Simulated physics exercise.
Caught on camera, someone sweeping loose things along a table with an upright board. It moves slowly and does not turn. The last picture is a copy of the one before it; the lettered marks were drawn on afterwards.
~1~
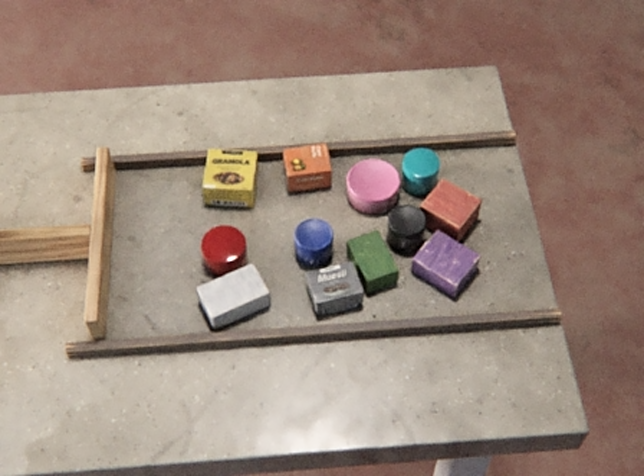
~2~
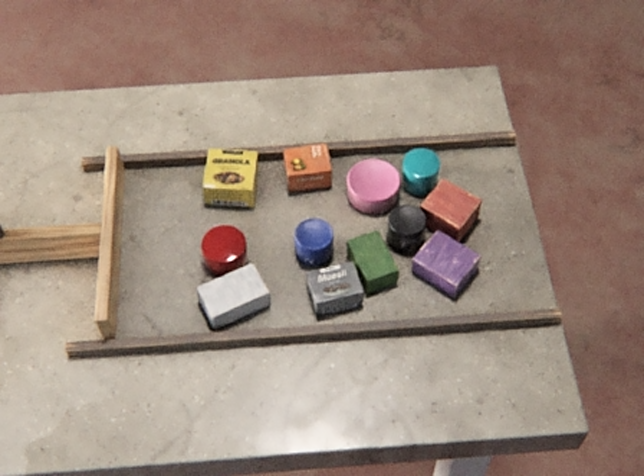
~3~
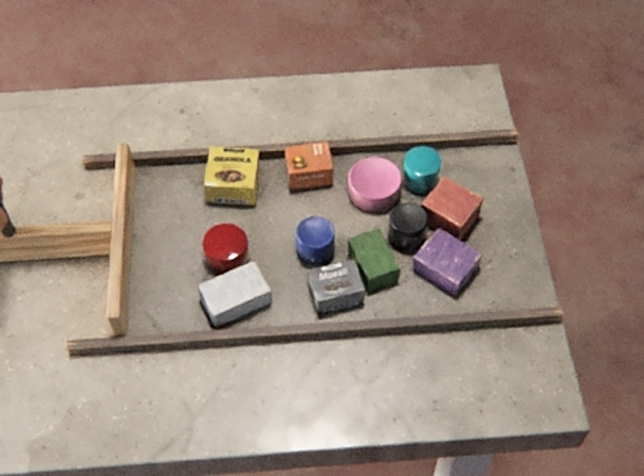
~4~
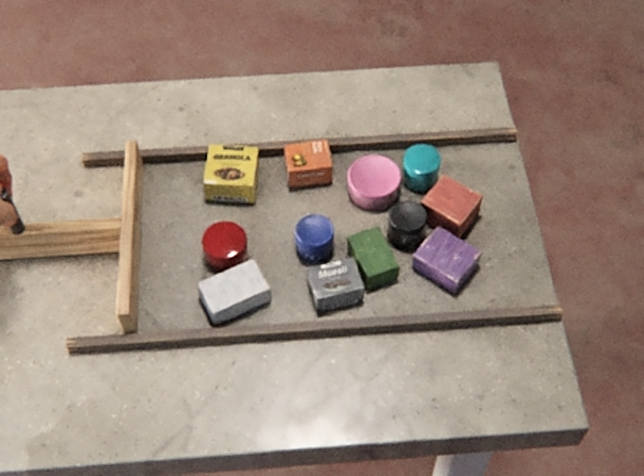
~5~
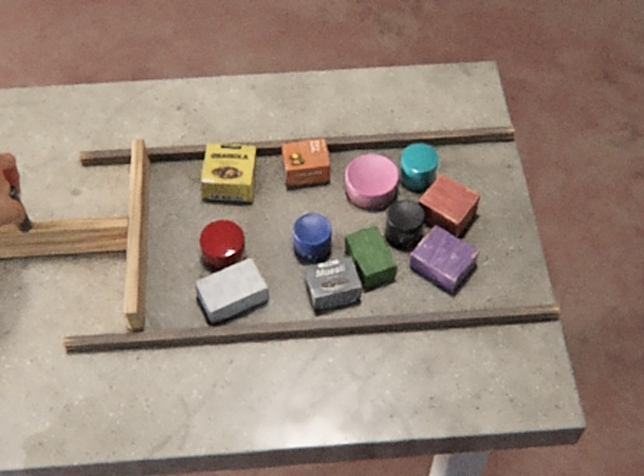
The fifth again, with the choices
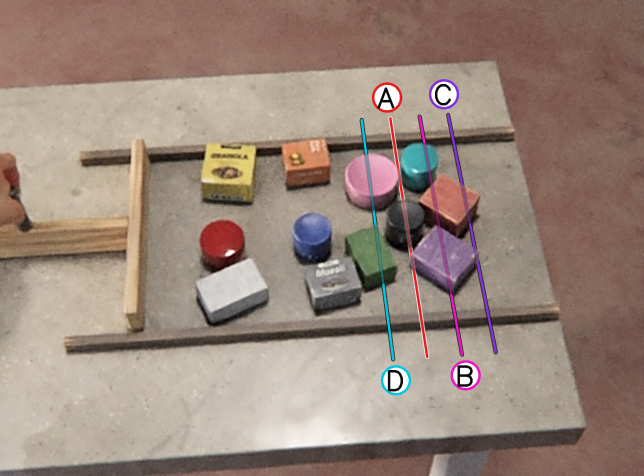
A pale stone-like tabletop above a reddish floor is seen from above at an angle, the view staying almost still. Between two wooden rails sit yellow and orange packets, a red pot and a white block on the left, a blue tub and grey box mid-table, and green, pink, black, turquoise, red and purple items rightward. A hand appears at left as the upright wooden board slides slowly right, touching nothing.
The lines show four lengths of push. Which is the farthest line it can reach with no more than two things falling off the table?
As far as mark A.
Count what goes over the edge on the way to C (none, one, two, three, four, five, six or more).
In all, six or more.
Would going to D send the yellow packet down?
By then, no.
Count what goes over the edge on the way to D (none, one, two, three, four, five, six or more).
The count is none.
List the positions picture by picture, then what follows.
The first picture shows black jar (406, 228); blue tub (314, 242); turquoise pot (420, 172).
The second picture shows board (107, 227); yellow packet (231, 178).
The third picture shows board (118, 225); green block (374, 259).
The fourth picture shows board (127, 222); orange packet (308, 164).
The fifth picture shows board (135, 220); red block (448, 207); red pot (223, 246); pink tub (372, 182).
On the copy, A at (407, 227); B at (439, 225); C at (470, 223); D at (376, 229).
On A. First, board (232, 214); orange packet (311, 163); white block (277, 296).
Then, board (330, 208); purple block (477, 259); red block (459, 202).
Finally, board (405, 203); purple block (546, 261); red block (525, 205); none fallen.
By contrast, B drops three; C drops seven; D is within the limit but short.
